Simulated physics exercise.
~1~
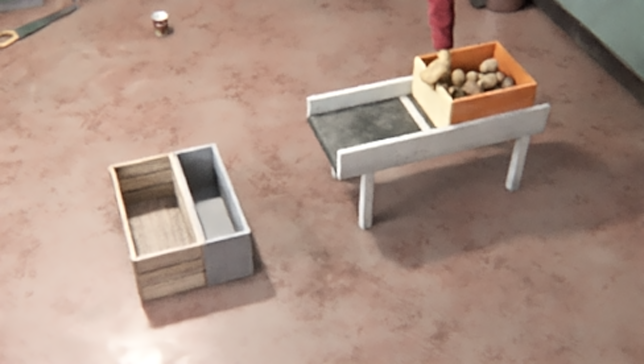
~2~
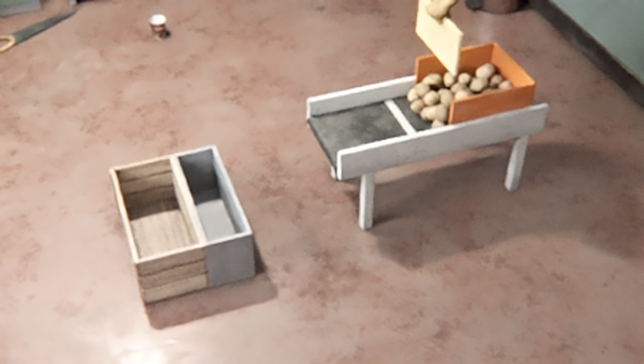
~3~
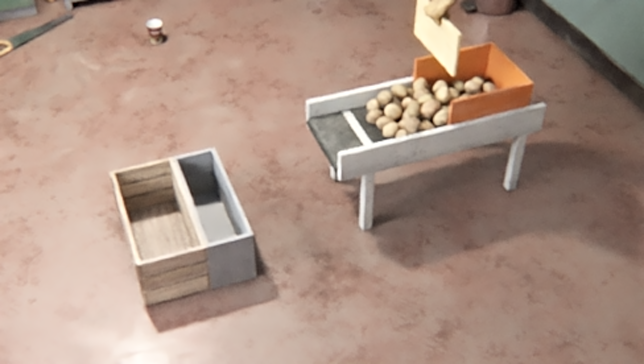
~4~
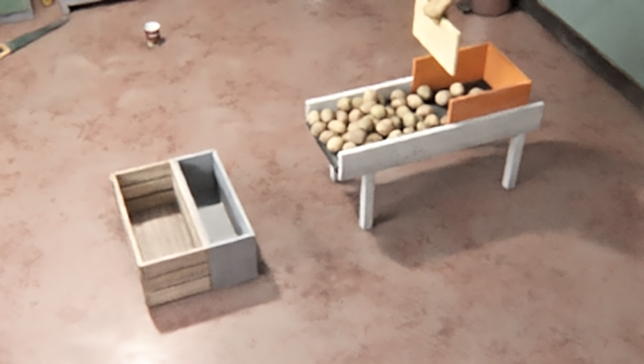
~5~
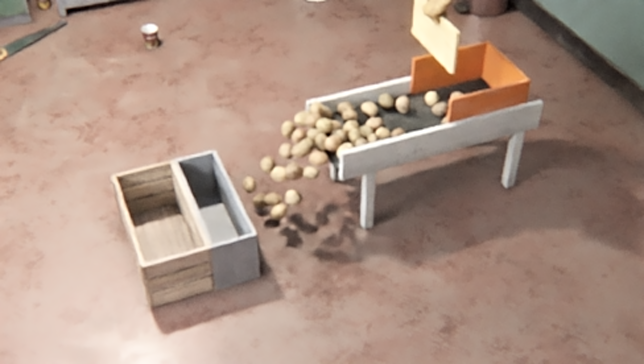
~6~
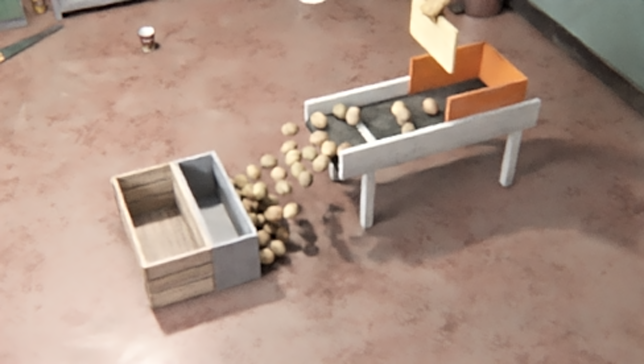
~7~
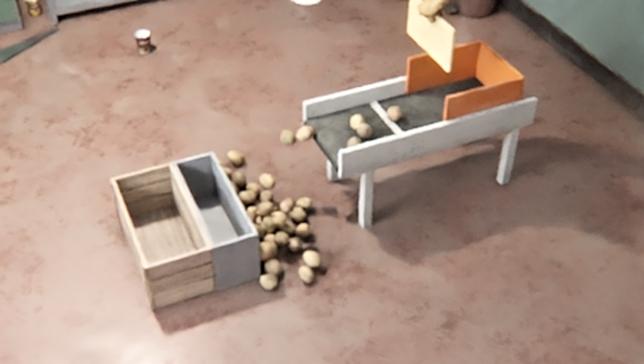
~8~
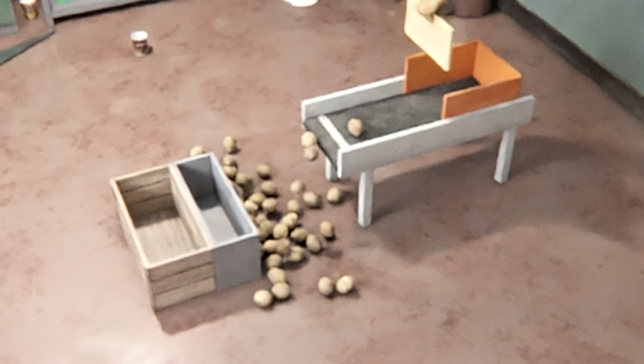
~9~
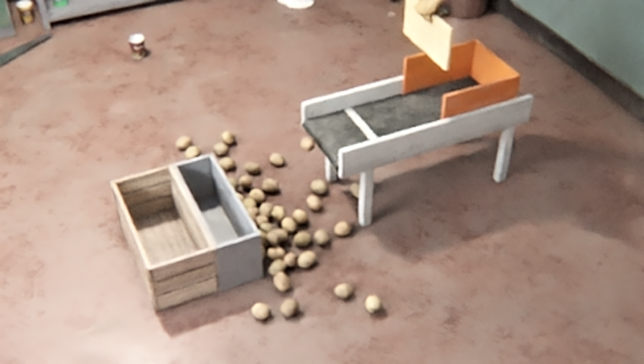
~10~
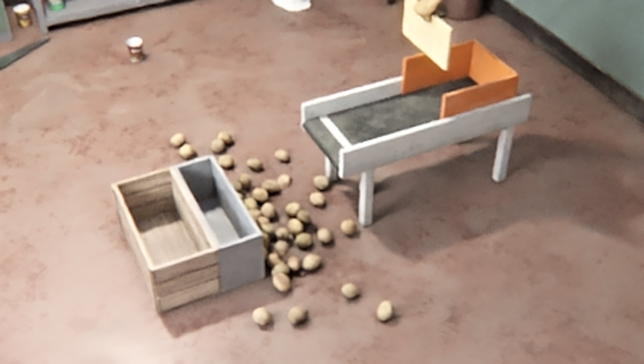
A raised belt carried potatoes left out of an orange pen once its pale gate had lifted, and they tumbled off the end, landing short of the grey and wooden boxes and scattering across the floor, leaving both boxes empty.
